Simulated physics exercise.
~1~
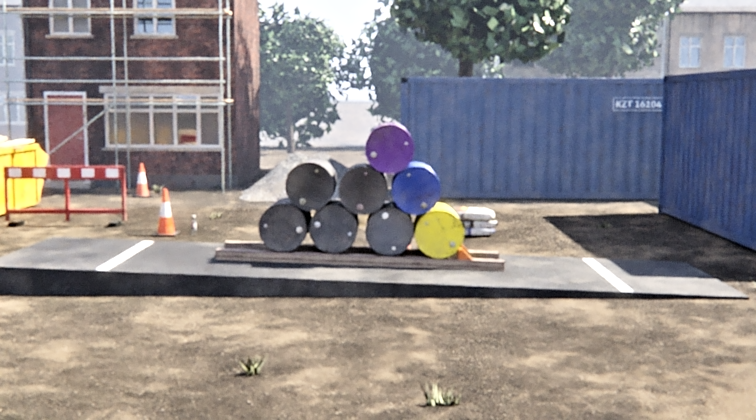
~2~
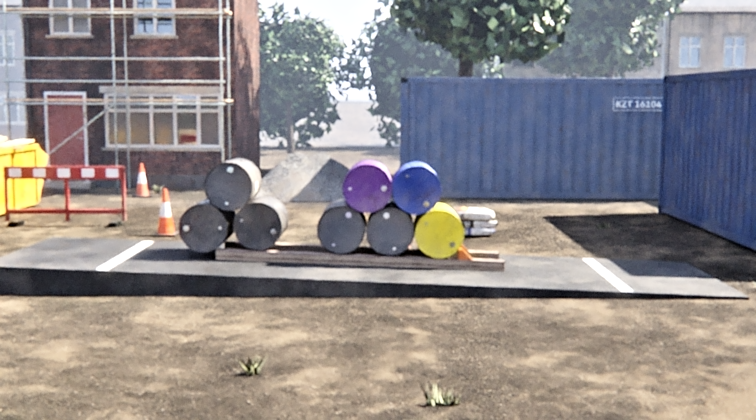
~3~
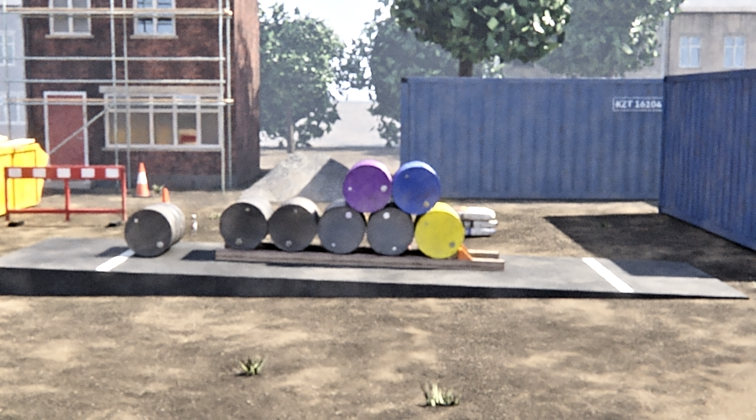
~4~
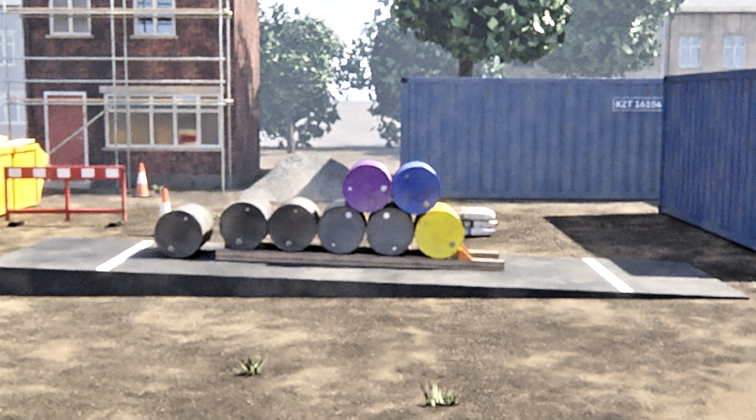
On a building site, a pile of drums on an asphalt pad spreads leftward as the purple drum drops from the top to sit beside the blue one, while a grey drum rolls out left, then back slightly, and rests apart; yellow stays put.
